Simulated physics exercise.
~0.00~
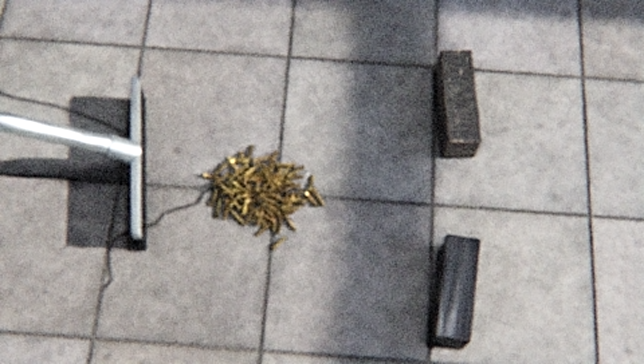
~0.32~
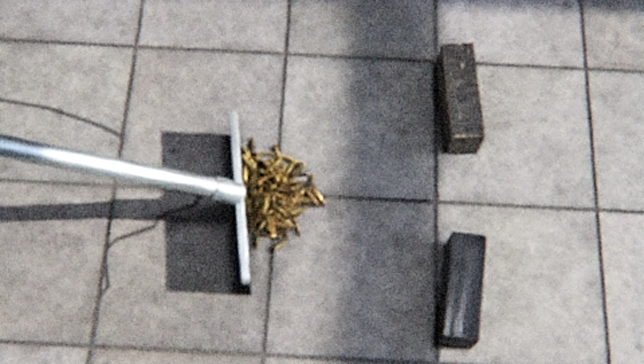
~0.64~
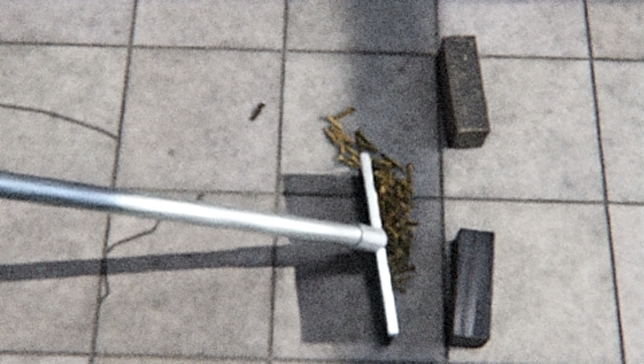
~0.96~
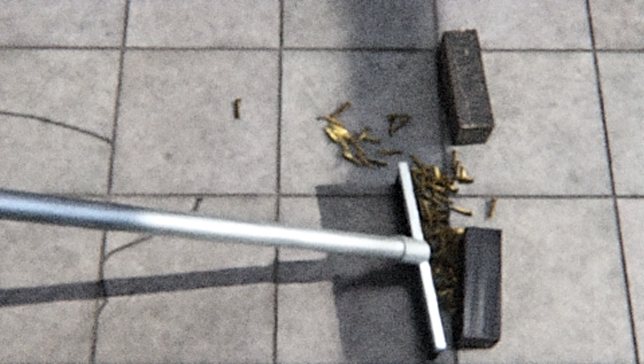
At the start, a heap of brass-coloured screws lies on a grey tiled floor, with a long-handled squeegee to its left and two dark blocks standing apart on the right. The squeegee slides right until its blade meets the heap and bunches the screws together. It keeps pushing them across the tiles, while some slip past the blade's upper end and one is left well behind. The blade then presses the main cluster up against the lower block. At the end, most screws remain in front of the blocks, with only a few at the gap.
